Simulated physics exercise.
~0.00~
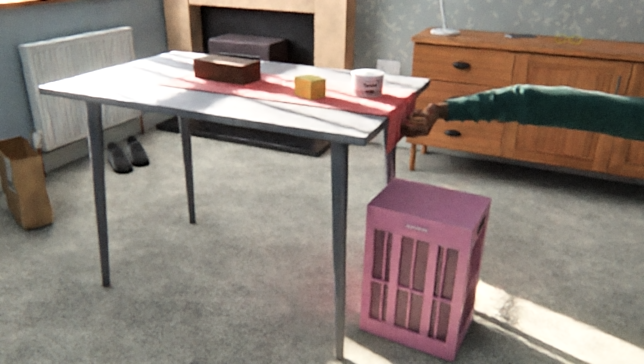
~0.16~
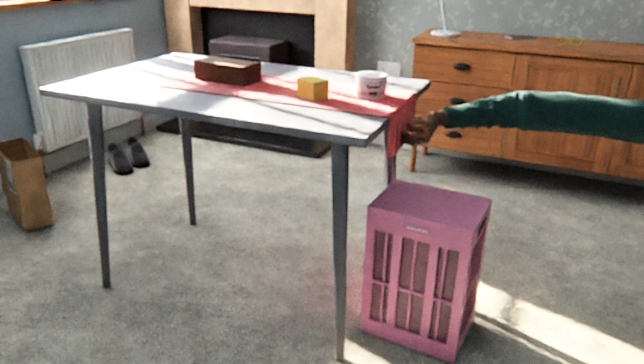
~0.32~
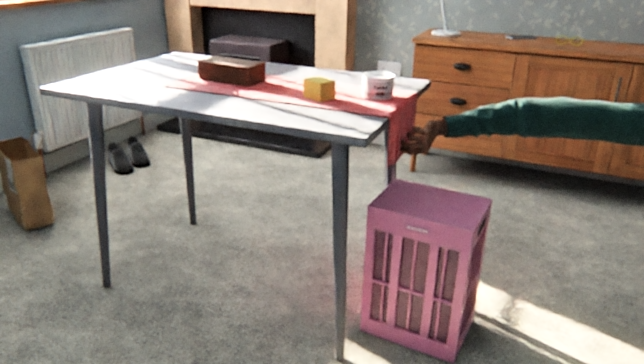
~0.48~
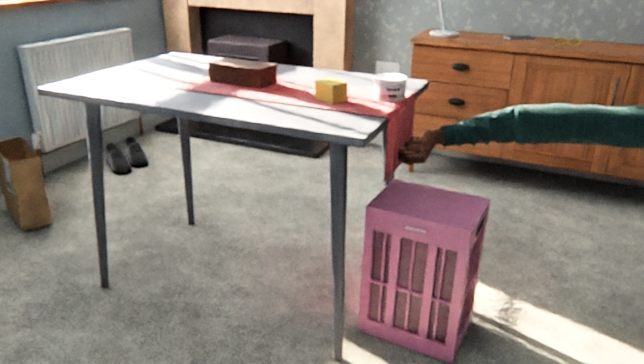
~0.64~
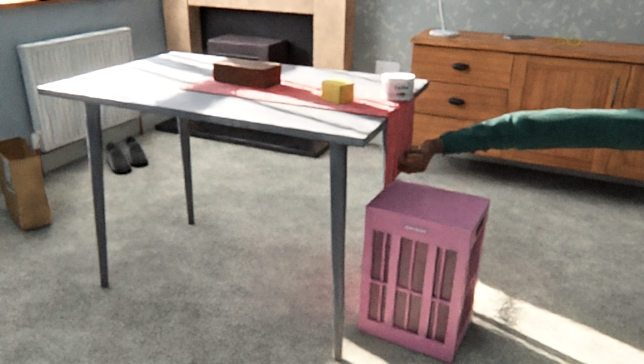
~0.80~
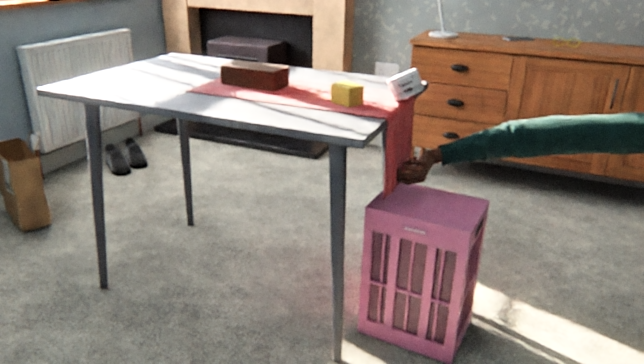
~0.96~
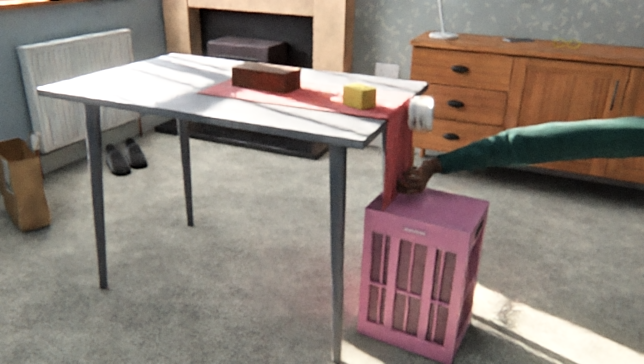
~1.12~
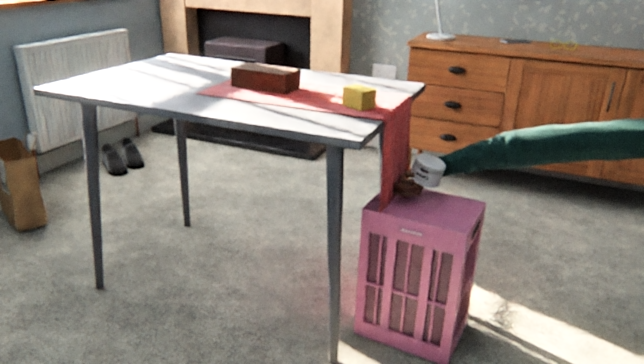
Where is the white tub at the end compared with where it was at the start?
At the start it stands on the runner near the right end of the table. At the end it is off the table, lower down by the hand, just above the pink crate.
